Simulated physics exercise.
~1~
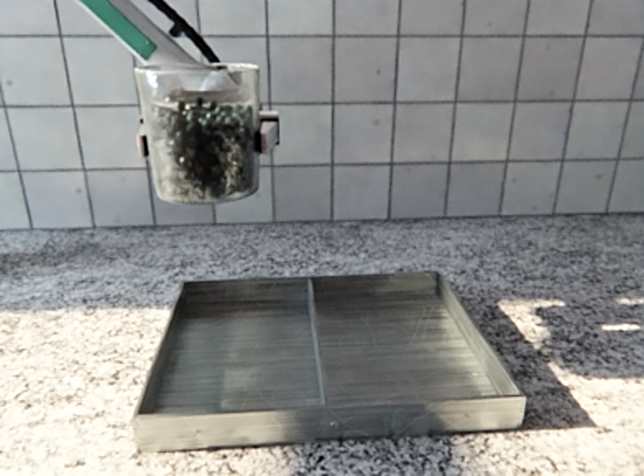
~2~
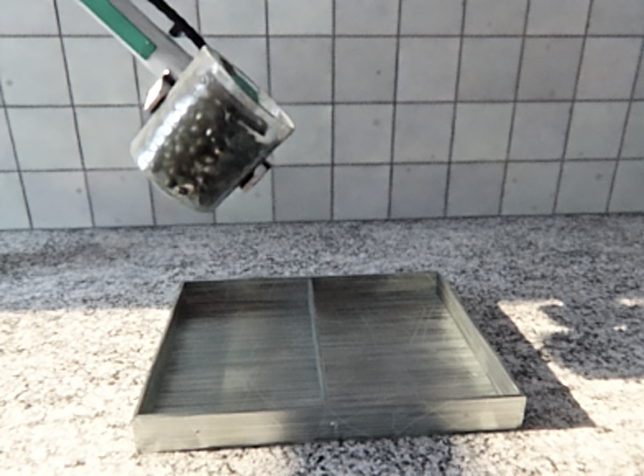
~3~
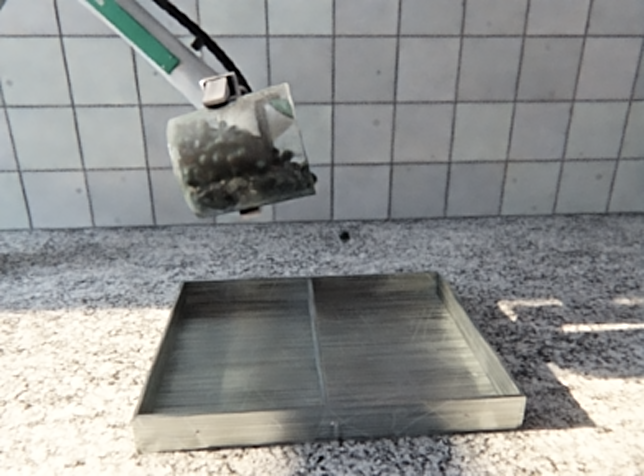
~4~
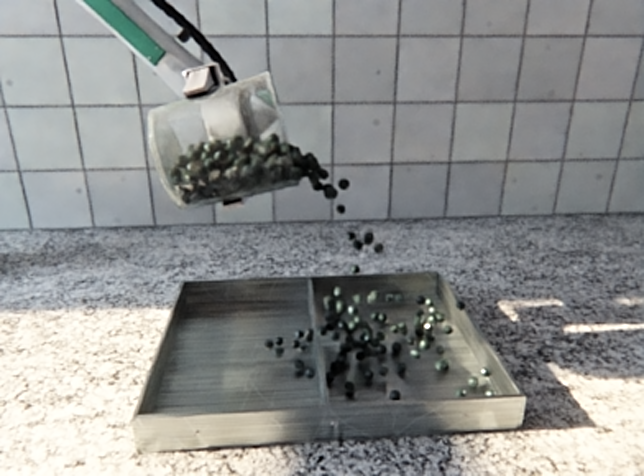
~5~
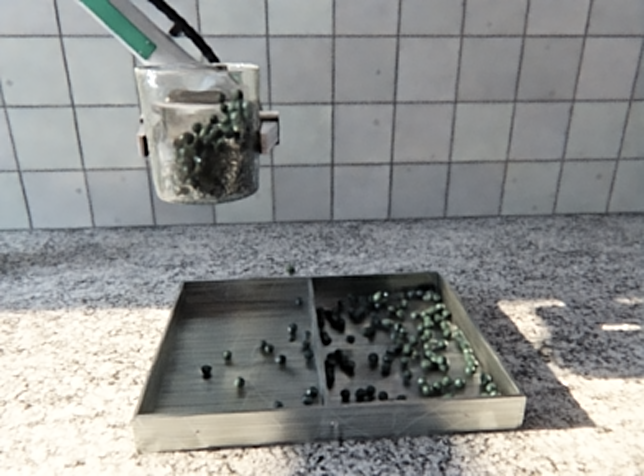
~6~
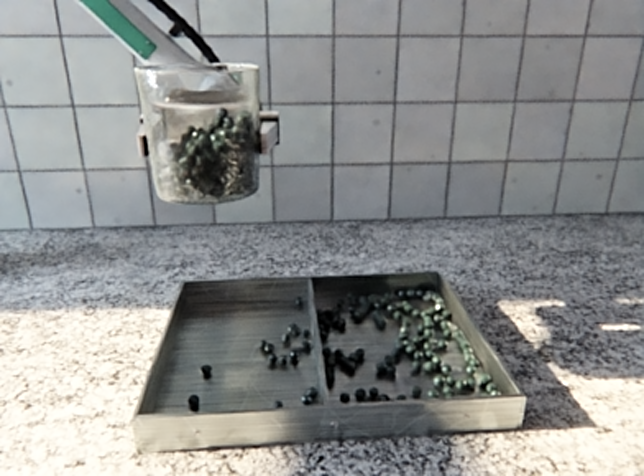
A robotic arm with a green stripe reaches in from the upper left, holding a clear tumbler of dark green beads before a white tiled wall. Below it, on a sunlit speckled countertop seen from the front and slightly above, sits a grey tray split by a cross wall. The arm tips the tumbler to the right, and after one bead drops, a stream spills into the tray. The tumbler then swings back upright, still holding many beads. Most spilled beads settle in the right part, with a few scattered in the left.
